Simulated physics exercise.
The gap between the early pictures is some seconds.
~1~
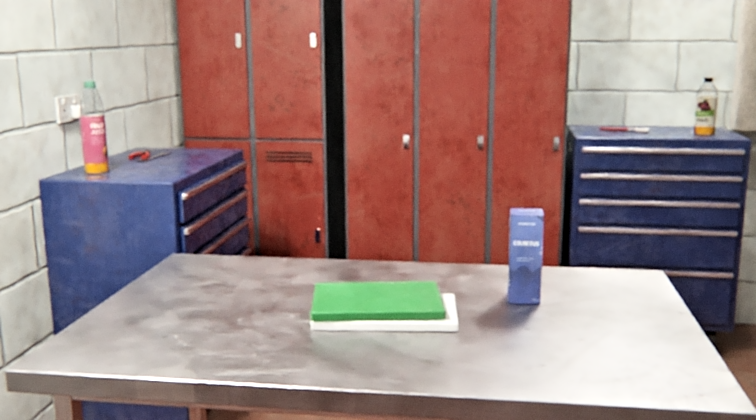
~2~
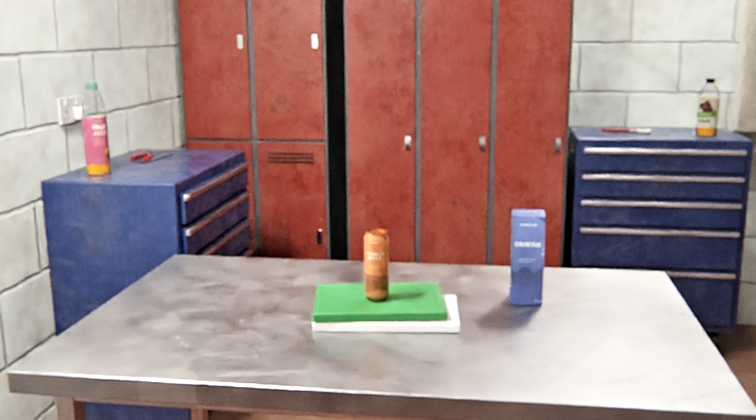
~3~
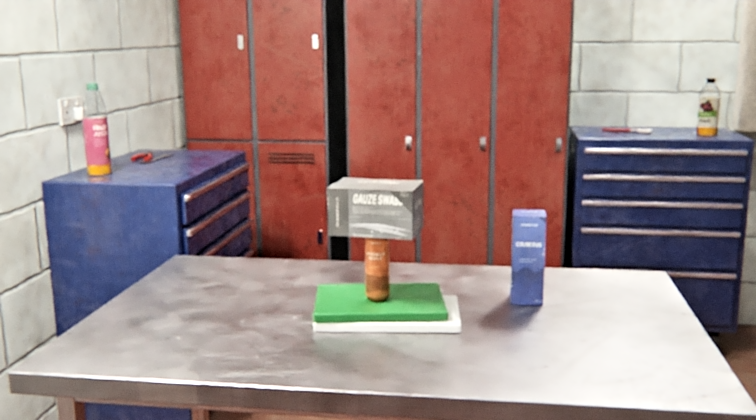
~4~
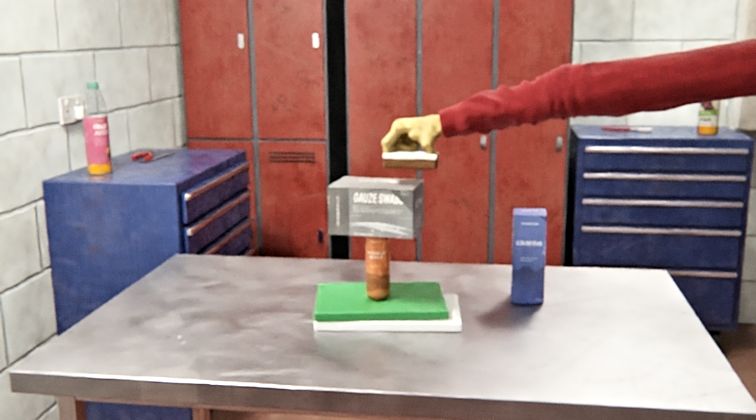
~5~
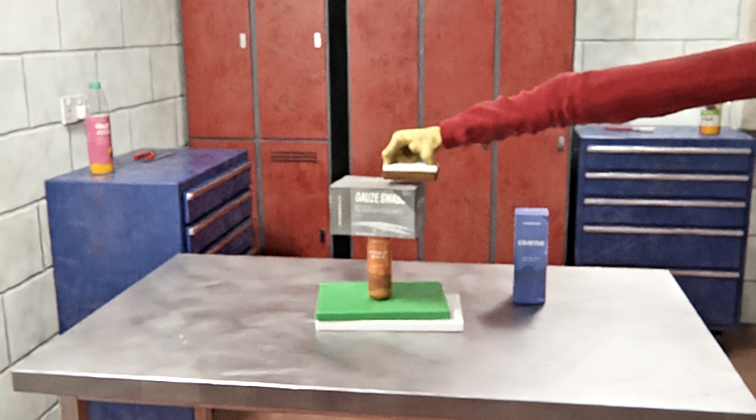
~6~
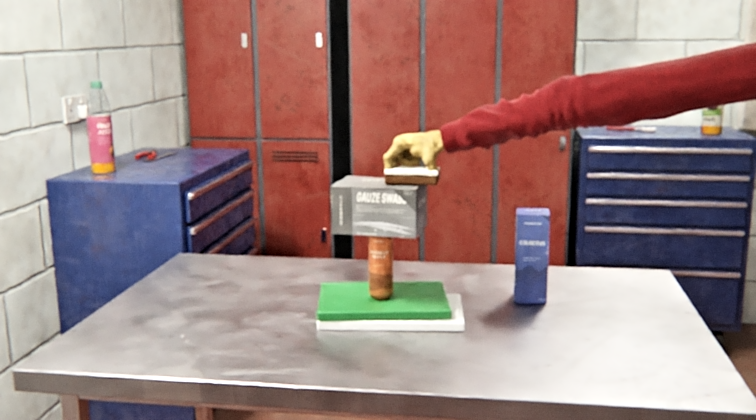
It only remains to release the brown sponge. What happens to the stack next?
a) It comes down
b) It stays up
Option b: It stays up.
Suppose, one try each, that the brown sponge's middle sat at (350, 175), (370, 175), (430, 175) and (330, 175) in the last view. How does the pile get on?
Well, on the first go it stays steady, on the second it stays steady, on the third it tumbles down, and on the fourth it tumbles down.
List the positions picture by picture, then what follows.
In the first picture, the last thing is not in view yet; green tray (377, 300).
In the second picture, the last thing is not in view yet.
In the third picture, the last thing is not in view yet; orange can (377, 266).
The fourth picture shows on its way; brown sponge (411, 160).
The fifth picture shows on its way; brown sponge (411, 172); blue carton (530, 256).
The sixth picture shows set down, still held; brown sponge (412, 176); green tray (383, 300).
Then, 0.40 s after the last picture, nothing has stirred.
Then, 1.10 s after the last picture, brown sponge resting near (412, 176).
Then, 1.90 s after the last picture, brown sponge resting near (413, 176).
At rest, all 6 in place. Seen from the same camera at the end, brown sponge near (413, 176). The pile keeps its balance.
